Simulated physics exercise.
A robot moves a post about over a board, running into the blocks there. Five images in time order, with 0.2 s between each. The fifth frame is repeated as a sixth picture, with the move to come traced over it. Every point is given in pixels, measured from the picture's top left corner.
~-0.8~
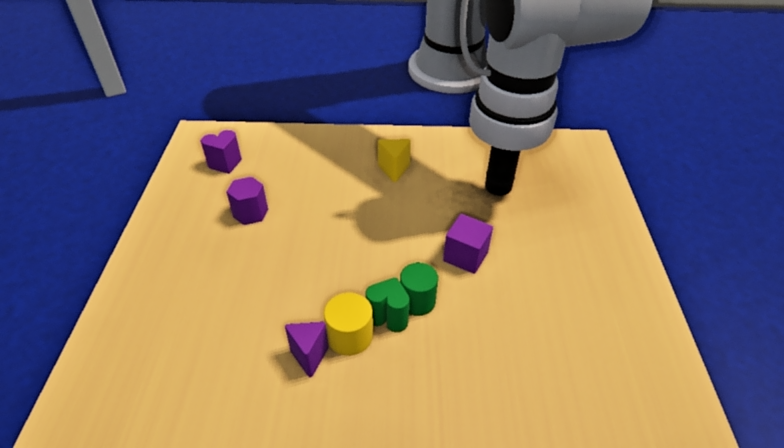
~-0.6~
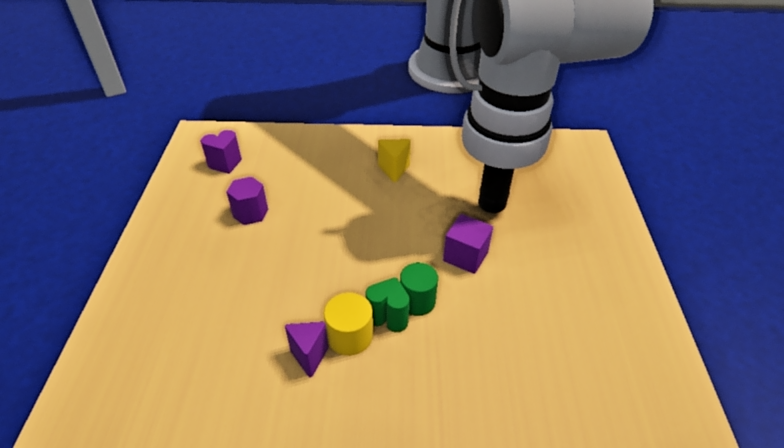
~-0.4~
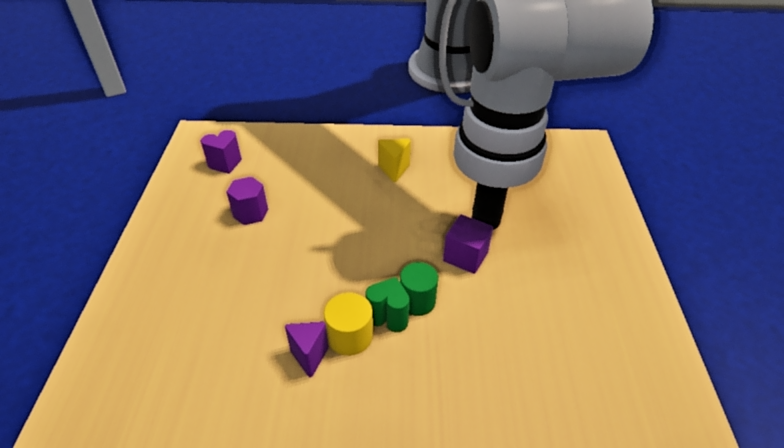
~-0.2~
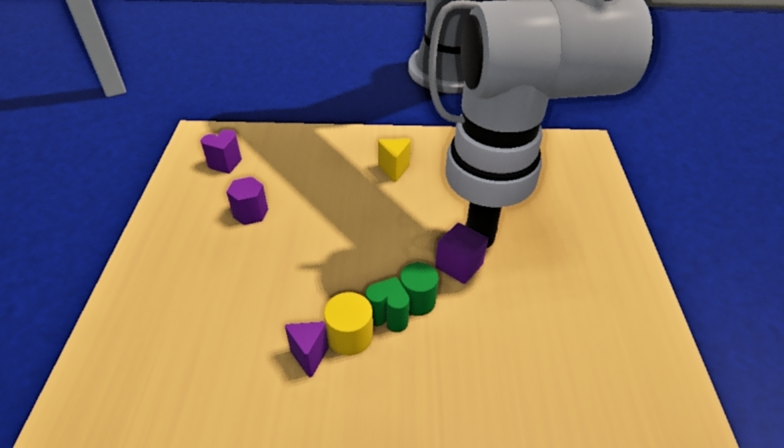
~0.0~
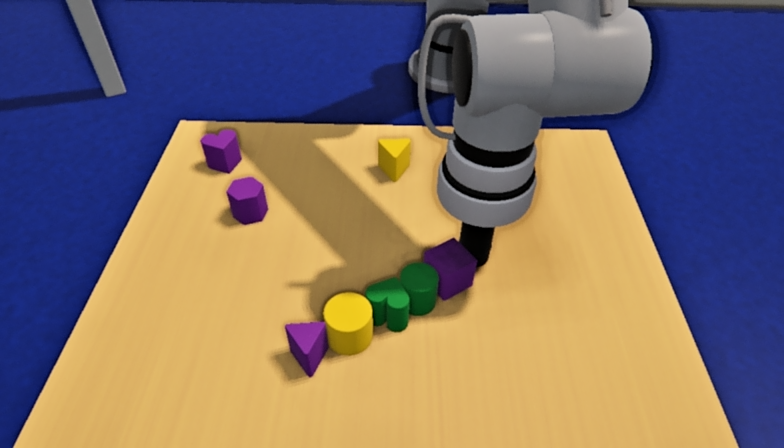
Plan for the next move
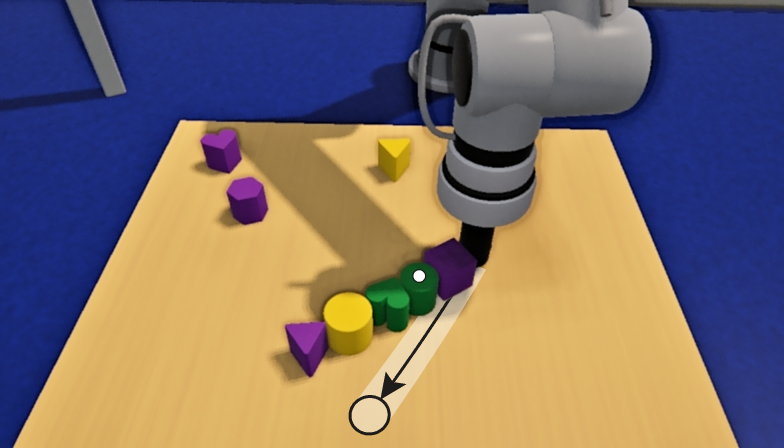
We see a robot arm lower its black post toward a purple cube on a wooden board of purple, yellow and green blocks, then push the cube down and left until it sits against the green cylinder.
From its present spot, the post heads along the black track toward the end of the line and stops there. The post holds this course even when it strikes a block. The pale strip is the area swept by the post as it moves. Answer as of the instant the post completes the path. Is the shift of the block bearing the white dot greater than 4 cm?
Short answer: Yes.
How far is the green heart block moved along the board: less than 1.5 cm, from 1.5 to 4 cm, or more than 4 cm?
It will move between 1.5 and 4 cm.
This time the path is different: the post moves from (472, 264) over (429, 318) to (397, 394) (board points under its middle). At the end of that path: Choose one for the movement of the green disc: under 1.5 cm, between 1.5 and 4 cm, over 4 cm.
It will move more than 4 cm.
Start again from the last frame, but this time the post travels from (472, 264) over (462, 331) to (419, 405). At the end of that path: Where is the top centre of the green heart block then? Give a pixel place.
It should be at about (343, 285).
Path on the board, straight from (472, 264) to (370, 415); the dot is on the green disc.
What follows on the original path. One third of the way, post (445, 301); yellow disc (328, 317); green heart block (364, 302), turned 50° clockwise; green disc (390, 329); purple four-sided block (424, 307), turned 20° anticlockwise.
Two thirds of the way, post (410, 352); yellow disc (327, 317); green heart block (364, 302), turned 50° clockwise; green disc (333, 369); purple four-sided block (376, 355).
At the end, post (369, 409); yellow disc (327, 317); green heart block (364, 302), turned 50° clockwise; green disc (276, 390); purple four-sided block (322, 404), turned 35° clockwise.
